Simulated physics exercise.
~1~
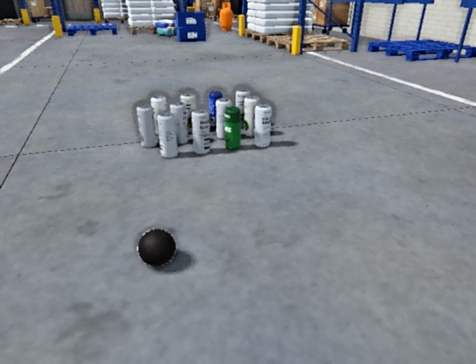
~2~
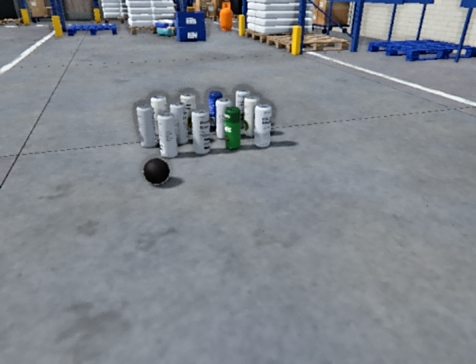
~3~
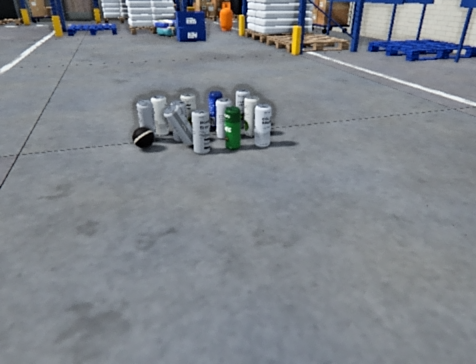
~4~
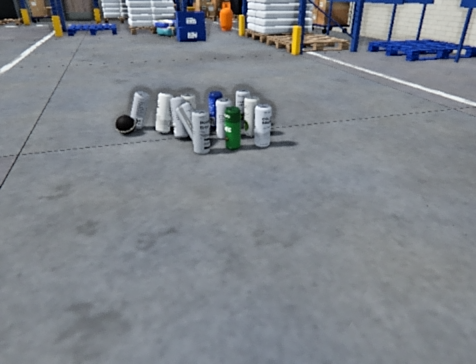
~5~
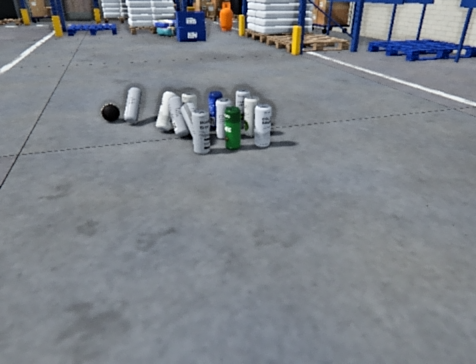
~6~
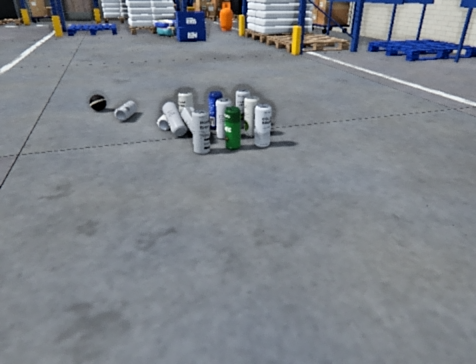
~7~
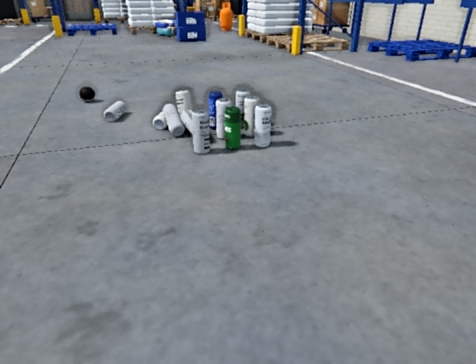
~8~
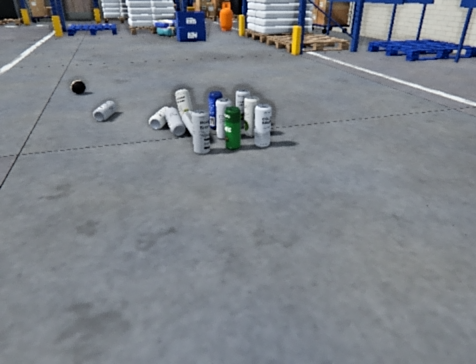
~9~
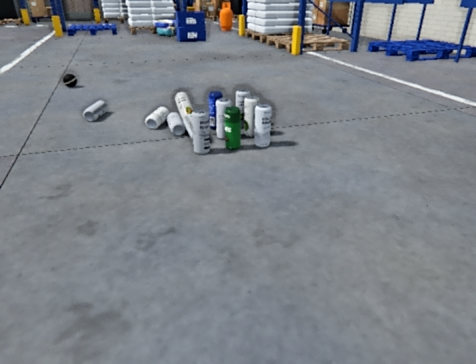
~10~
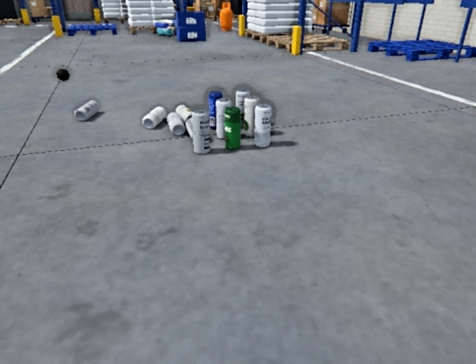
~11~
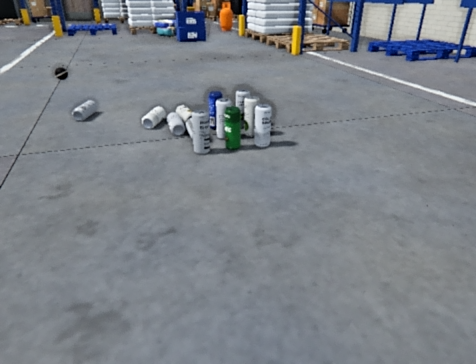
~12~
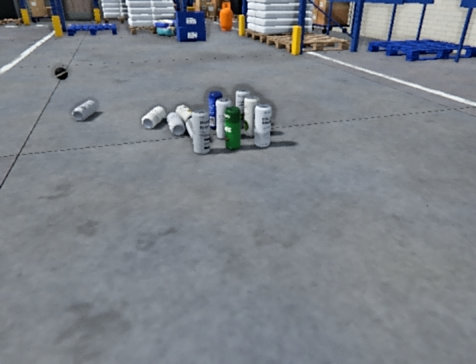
A black ball rolls away from the camera across a grey warehouse floor toward a cluster of upright tubes, mostly white with one blue and one green. It strikes the front left of the group, tipping a white tube back into its neighbours. The ball veers left and knocks another tube away from the cluster, and that tube falls and rolls left behind it. More white tubes on the left side topple, one leaning before it goes down. Finally the ball sits far off to the left, five tubes lie over, and the blue and green ones still stand.
